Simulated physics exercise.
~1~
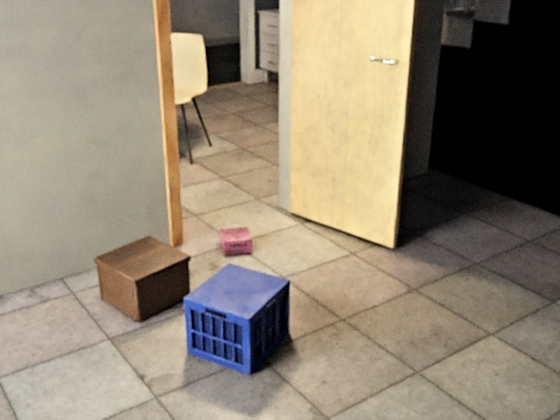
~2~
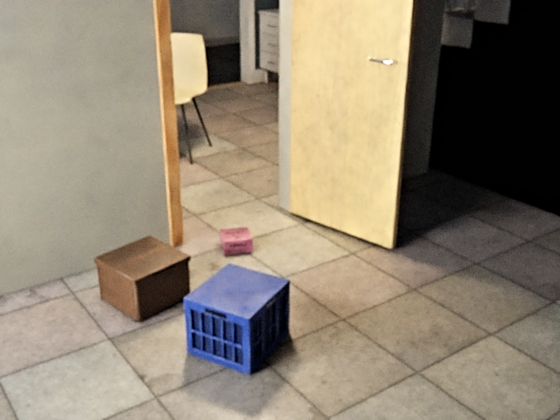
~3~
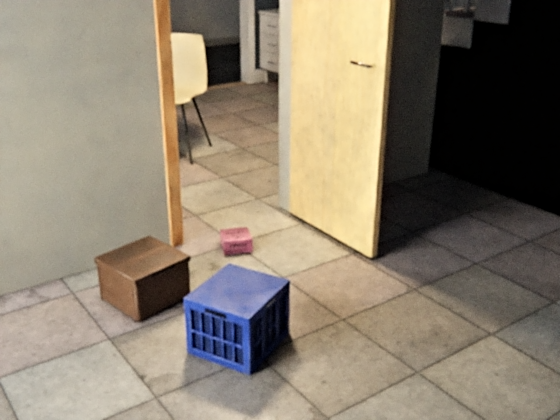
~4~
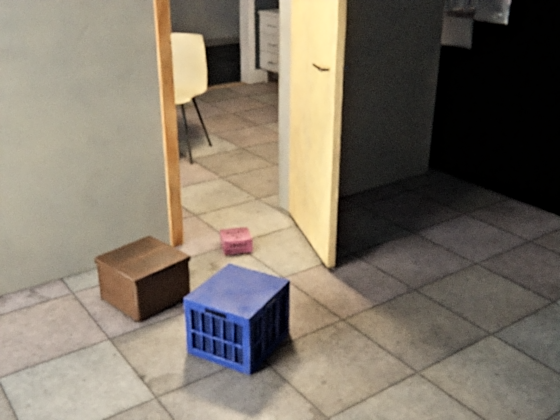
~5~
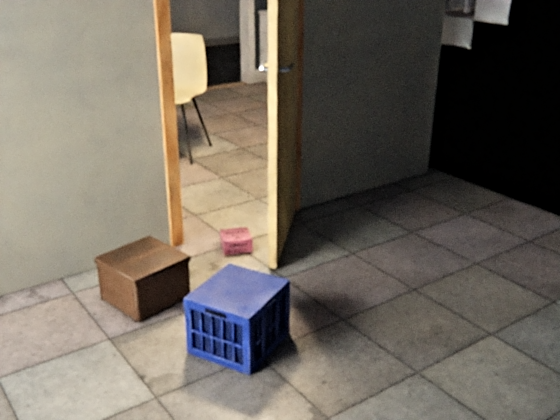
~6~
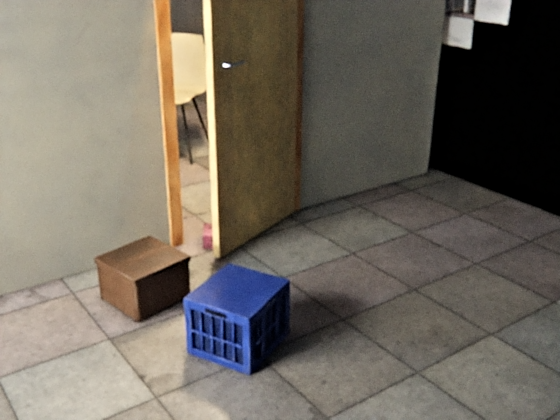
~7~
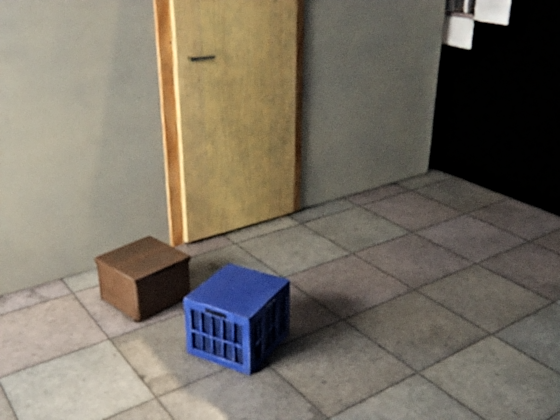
A door swings shut, shifting the pink box left behind it and fully closing.
